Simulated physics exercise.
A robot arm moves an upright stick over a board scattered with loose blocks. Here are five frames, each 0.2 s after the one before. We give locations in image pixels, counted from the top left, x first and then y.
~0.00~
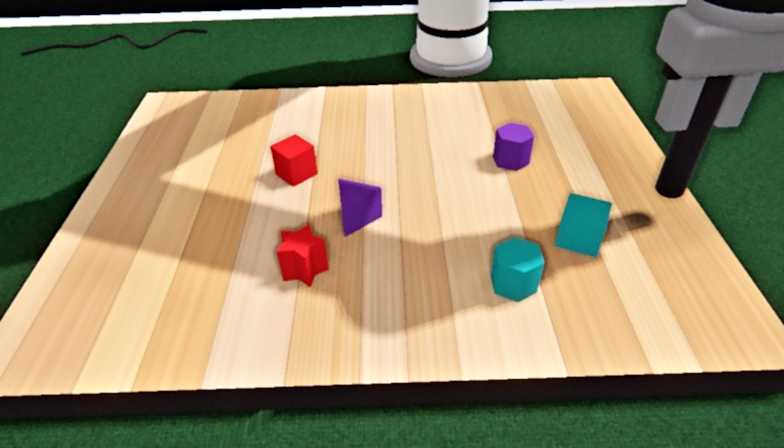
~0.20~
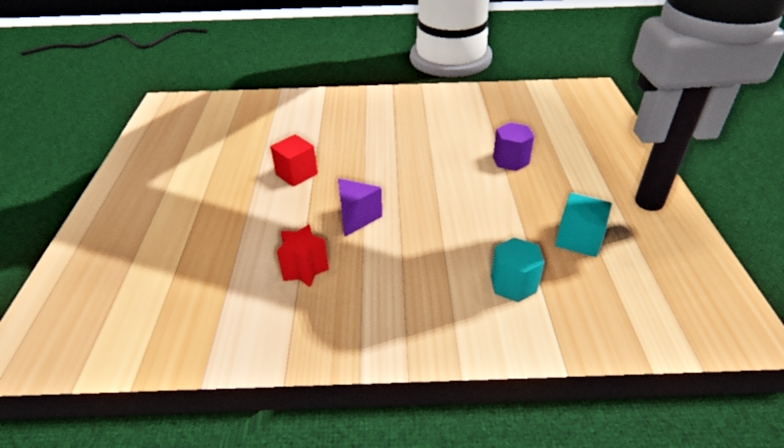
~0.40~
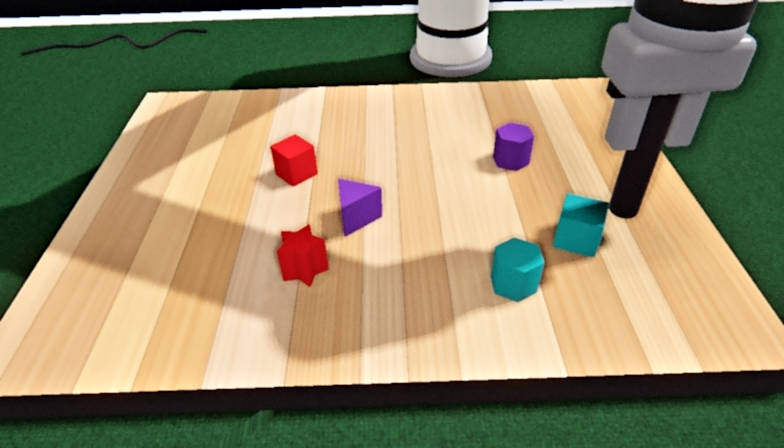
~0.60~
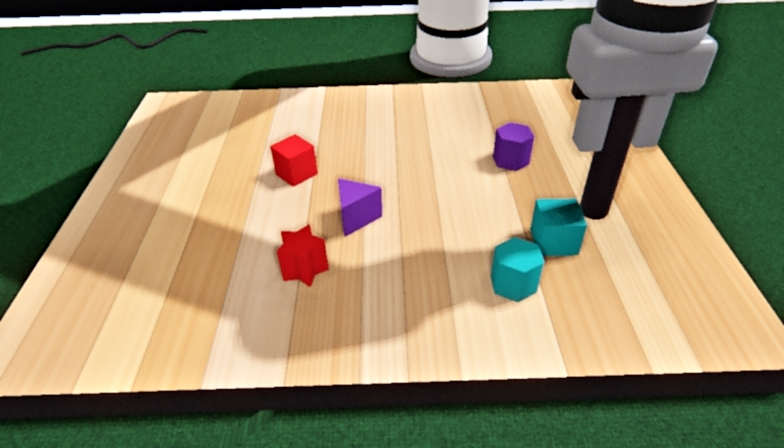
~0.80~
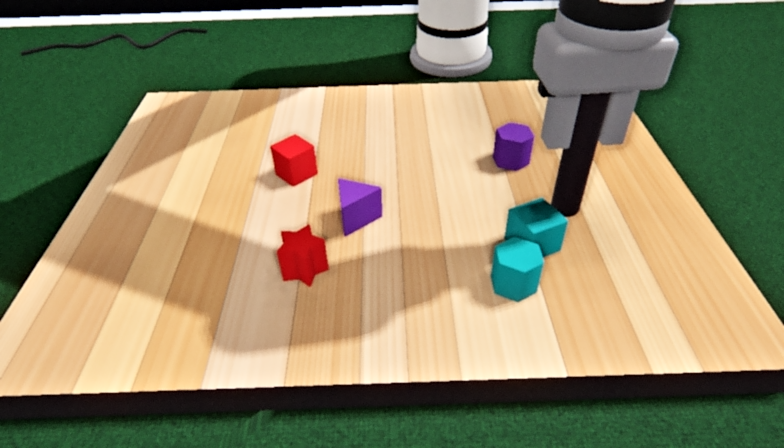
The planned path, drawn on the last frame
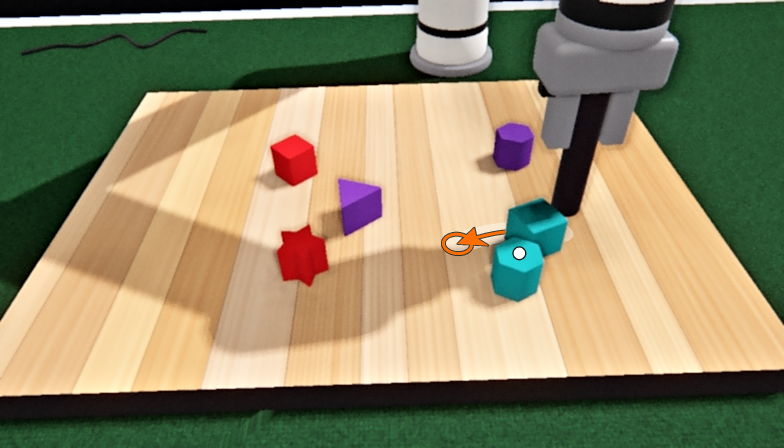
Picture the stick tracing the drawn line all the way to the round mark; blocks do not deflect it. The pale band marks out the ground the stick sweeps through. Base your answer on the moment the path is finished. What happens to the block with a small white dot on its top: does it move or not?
The push reaches it.
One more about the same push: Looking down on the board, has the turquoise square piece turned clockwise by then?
Answer: No.
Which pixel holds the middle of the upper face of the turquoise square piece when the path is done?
The middle of its upper face should be somewhere near (476, 237).
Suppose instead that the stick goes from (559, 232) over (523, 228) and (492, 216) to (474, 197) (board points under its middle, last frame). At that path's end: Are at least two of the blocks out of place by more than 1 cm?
No, that is not how it ends up.
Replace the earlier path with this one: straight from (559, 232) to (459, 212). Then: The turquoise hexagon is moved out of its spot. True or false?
Verdict: False.
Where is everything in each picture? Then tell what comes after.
In the first frame, stick's lower end at (668, 192); turquoise hexagon at (519, 253); turquoise square piece at (588, 209).
In the second frame, stick at (649, 204); blocks still.
In the third frame, stick at (623, 211); turquoise square piece at (585, 209).
In the fourth frame, stick at (593, 213); turquoise square piece at (561, 211).
In the fifth frame, stick at (564, 210); turquoise hexagon at (519, 253); turquoise square piece at (538, 214).
Drawn move, from (559, 232) over (523, 231) and (489, 235) to (457, 244); the dot is on the turquoise hexagon.
On the path given first. Halfway along, stick at (509, 209); turquoise hexagon at (517, 257), turned 15° anticlockwise; turquoise square piece at (498, 224), turned 55° anticlockwise.
At the end, stick at (459, 221); turquoise hexagon at (515, 263), turned 35° anticlockwise; turquoise square piece at (476, 237), turned 90° anticlockwise.
